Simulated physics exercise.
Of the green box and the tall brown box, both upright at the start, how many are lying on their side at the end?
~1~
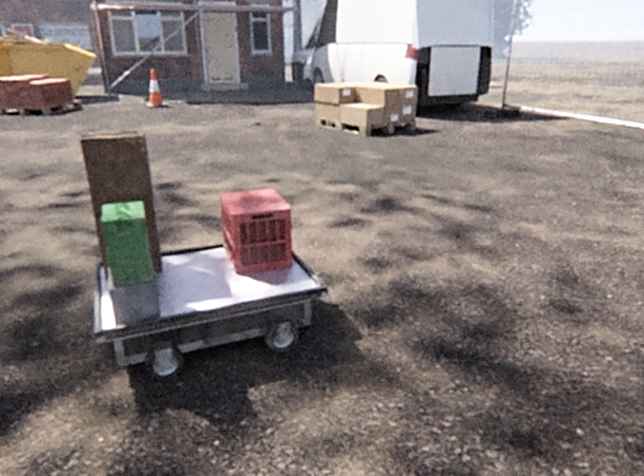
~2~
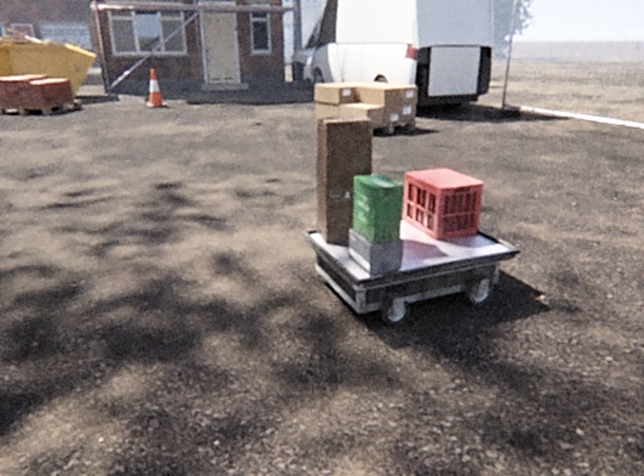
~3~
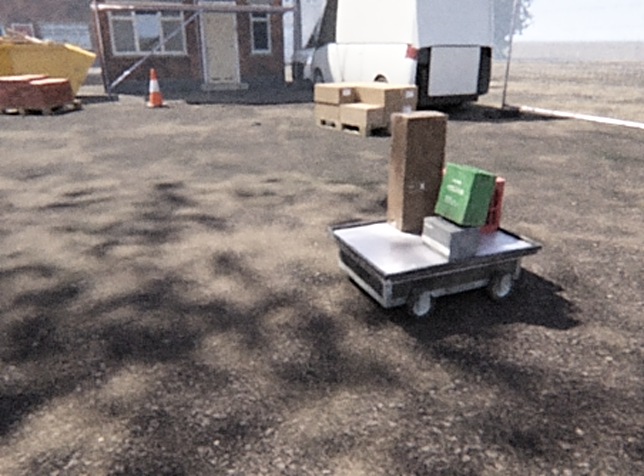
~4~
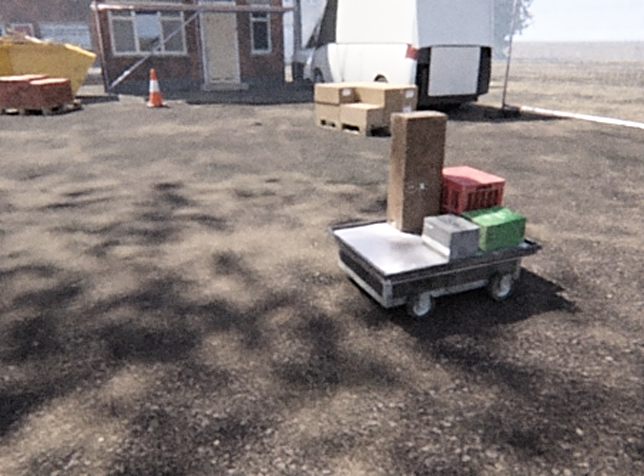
One of the two is on its side at the end. The green box has toppled onto the deck, while the tall brown box is still standing.
